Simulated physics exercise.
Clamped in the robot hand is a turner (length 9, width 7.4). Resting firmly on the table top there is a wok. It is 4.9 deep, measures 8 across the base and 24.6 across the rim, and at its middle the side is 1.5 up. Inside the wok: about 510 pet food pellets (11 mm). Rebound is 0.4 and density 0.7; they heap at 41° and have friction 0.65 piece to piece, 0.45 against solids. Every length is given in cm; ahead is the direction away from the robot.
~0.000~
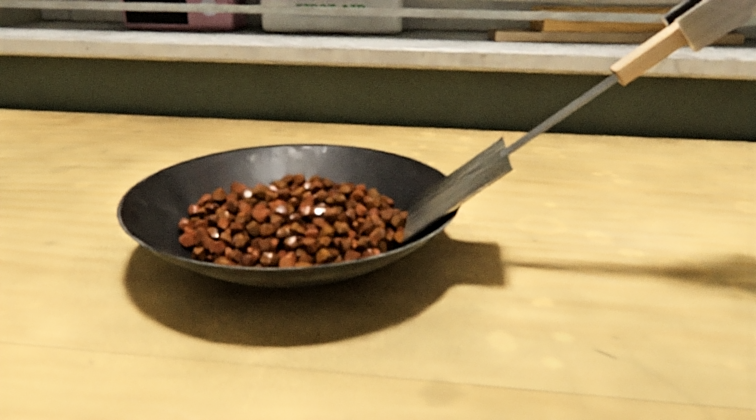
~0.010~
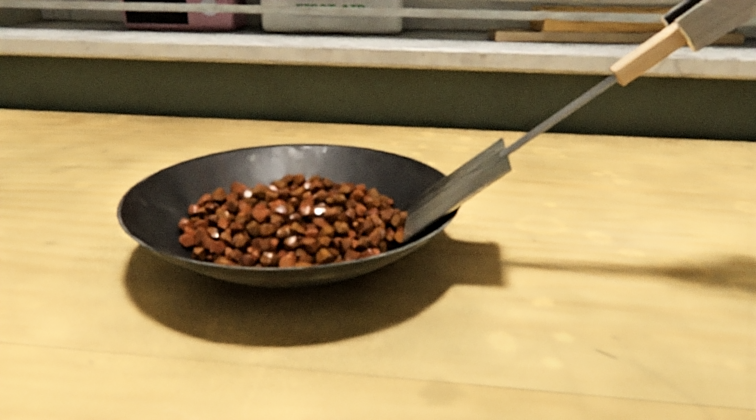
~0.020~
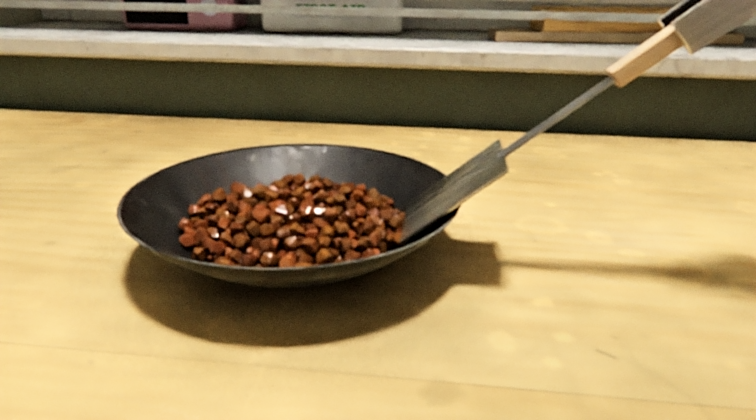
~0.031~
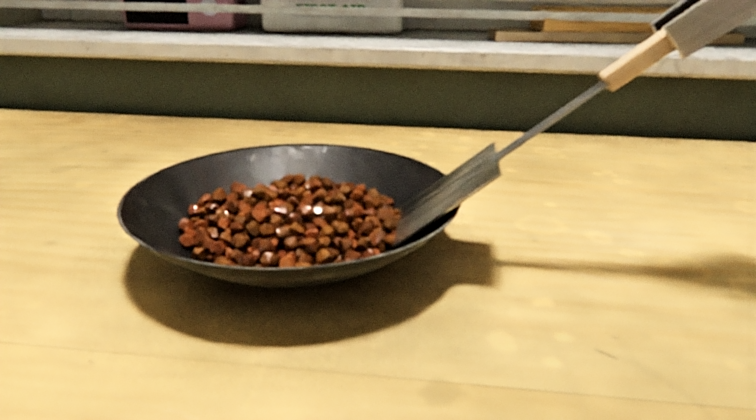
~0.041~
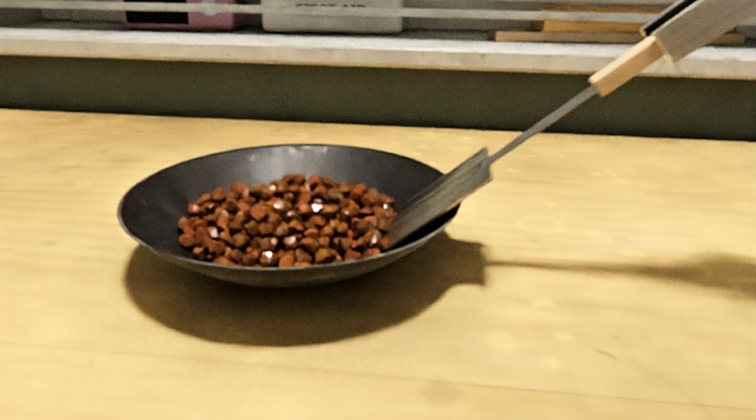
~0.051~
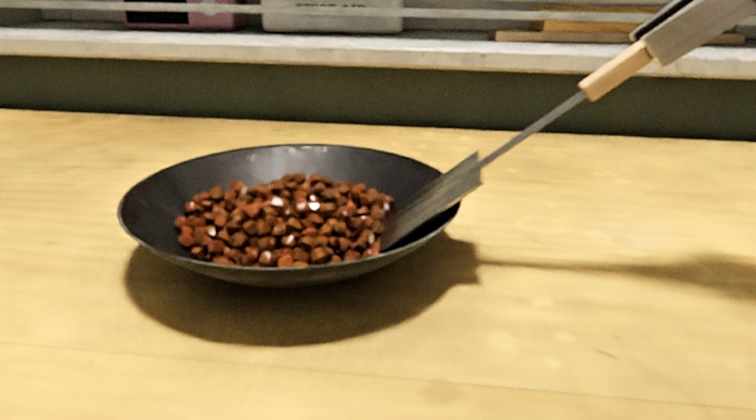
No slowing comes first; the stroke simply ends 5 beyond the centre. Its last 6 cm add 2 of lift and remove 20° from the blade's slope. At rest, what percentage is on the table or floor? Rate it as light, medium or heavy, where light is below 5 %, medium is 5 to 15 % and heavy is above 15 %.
Rating: Medium.
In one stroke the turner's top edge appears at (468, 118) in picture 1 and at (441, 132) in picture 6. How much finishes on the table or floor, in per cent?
It works out to about 10 %, more or less.
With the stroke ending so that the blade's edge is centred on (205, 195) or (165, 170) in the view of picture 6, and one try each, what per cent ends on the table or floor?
I'd say some 25 per cent, then some 50 per cent.
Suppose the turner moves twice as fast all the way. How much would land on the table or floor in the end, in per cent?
I'd expect near 15 per cent.
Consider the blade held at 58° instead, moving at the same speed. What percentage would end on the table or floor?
10 %.
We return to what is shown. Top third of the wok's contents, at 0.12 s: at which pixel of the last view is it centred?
Roughly at (249, 205).
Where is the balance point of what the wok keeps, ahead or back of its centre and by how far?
About 4.5 cm ahead.
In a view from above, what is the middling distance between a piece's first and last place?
Some 6 cm.
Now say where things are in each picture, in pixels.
The turner top edge at (507, 152), sloping 40°; upper third of the load around (294, 211), from x 185 to 405, top at y 180; 506 in the wok, in the first frame.
The turner top edge at (507, 152), sloping 40°; upper third of the load around (294, 211), from x 185 to 405, top at y 180, in the second frame.
The turner top edge at (504, 154), sloping 40°; upper third of the load around (294, 211), from x 185 to 405, top at y 180, in the third frame.
The turner top edge at (498, 157), sloping 40°; upper third of the load around (293, 211), from x 185 to 400, top at y 180, in the fourth frame.
The turner top edge at (489, 162), sloping 40°; upper third of the load around (289, 209), from x 185 to 395, top at y 180, in the fifth frame.
The turner top edge at (480, 166), sloping 40°; upper third of the load around (288, 208), from x 180 to 390, top at y 180; 506 in the wok, in the sixth frame.
After 0.12 s, sloping 40°, highest piece 5 above the table; 506 in the wok.
After 0.19 s, sloping 31°, highest piece 7 above the table; 504 in the wok, 2 on the blade or in flight.
After 0.43 s, sloping 20°, highest piece 7 above the table; 468 in the wok, 38 on the table or floor.
After 1.48 s, sloping 20°, highest piece 7 above the table; 467 in the wok, 39 on the table or floor.
In the end, 467 in the wok, 39 on the table or floor. That is 8 % on the table or floor.
